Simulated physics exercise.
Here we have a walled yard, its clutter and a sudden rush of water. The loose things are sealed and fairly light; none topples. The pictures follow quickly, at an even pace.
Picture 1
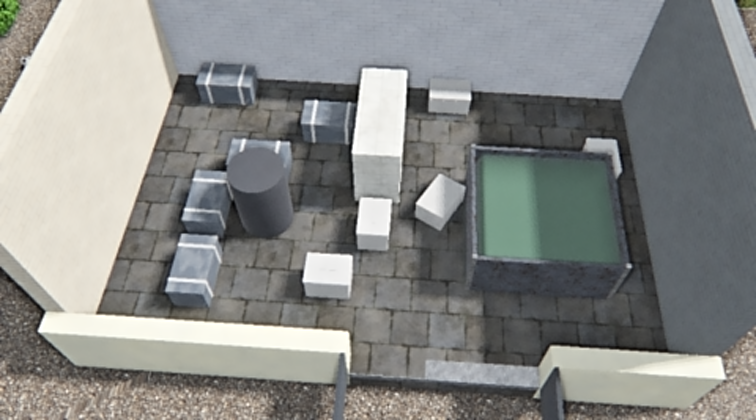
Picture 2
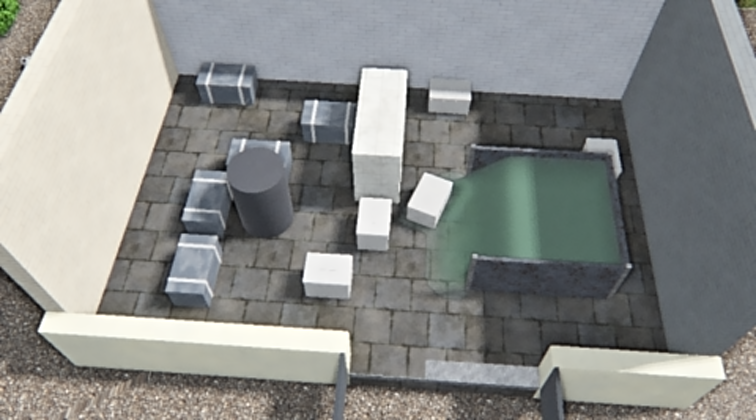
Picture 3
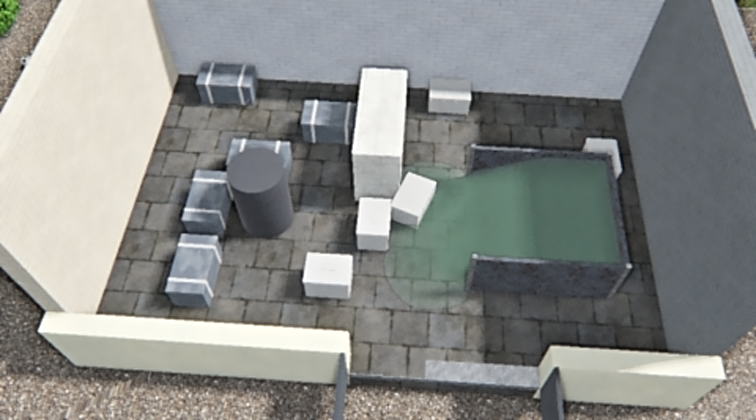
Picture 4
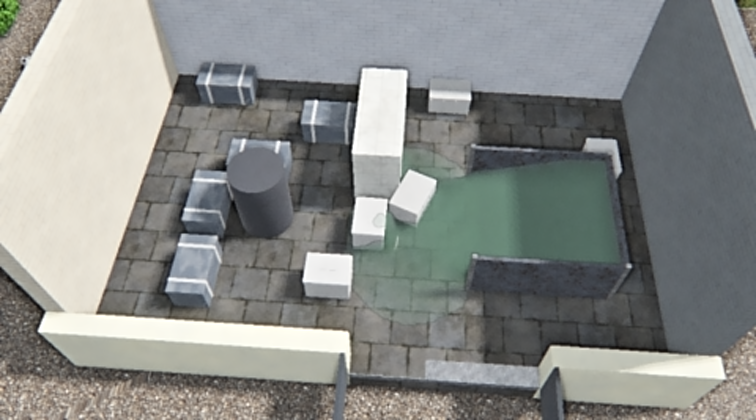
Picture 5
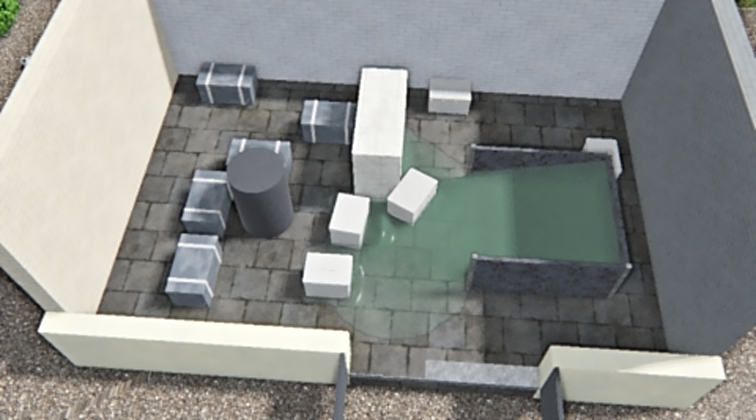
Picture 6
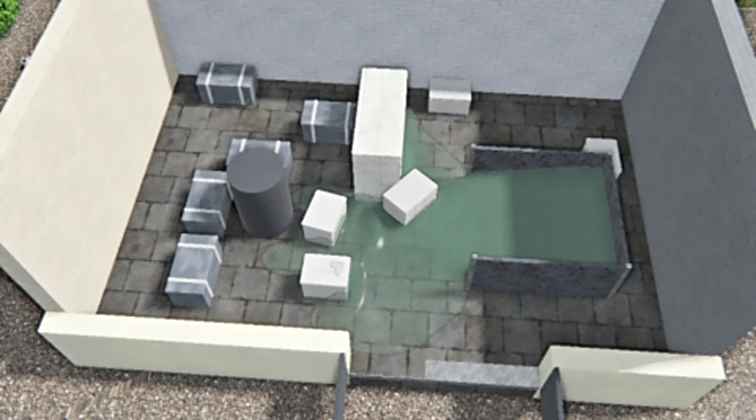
Green water pours leftward out of a walled tank as its left side opens, pushing the tilted white block nearest it to the left across the paved yard. The spreading water then reaches a second white block and shifts it left toward the dark cylinder, while the dark strapped crates stay put.
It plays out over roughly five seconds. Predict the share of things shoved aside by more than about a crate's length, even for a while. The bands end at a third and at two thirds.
Share: At least two thirds.
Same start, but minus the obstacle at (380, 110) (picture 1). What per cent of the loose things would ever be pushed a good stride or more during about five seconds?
Some 80 per cent.
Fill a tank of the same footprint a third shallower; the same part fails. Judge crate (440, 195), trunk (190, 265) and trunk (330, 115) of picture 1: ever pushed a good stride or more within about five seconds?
As listed: Yes, moved that far, less than that.
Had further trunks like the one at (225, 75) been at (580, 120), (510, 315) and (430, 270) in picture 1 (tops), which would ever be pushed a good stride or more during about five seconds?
One after the other: Never so far, under that, swept aside.
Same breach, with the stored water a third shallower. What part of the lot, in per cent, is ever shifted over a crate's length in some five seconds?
Some 50 per cent.
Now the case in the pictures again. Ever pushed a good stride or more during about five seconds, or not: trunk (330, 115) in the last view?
Answer: Short of that.
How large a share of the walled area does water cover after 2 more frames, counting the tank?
Some 35 per cent.
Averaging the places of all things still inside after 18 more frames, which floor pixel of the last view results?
Around (306, 189).
A moment on, 2 of 10 are well off their spots; 1 afloat.
Next, 6 of 10 are well off their spots; 3 afloat.
Later, 6 of 10 are well off their spots; 3 afloat.
In the end, 7 of 10 are well off their spots, and 8 have been at some point; 6 afloat.
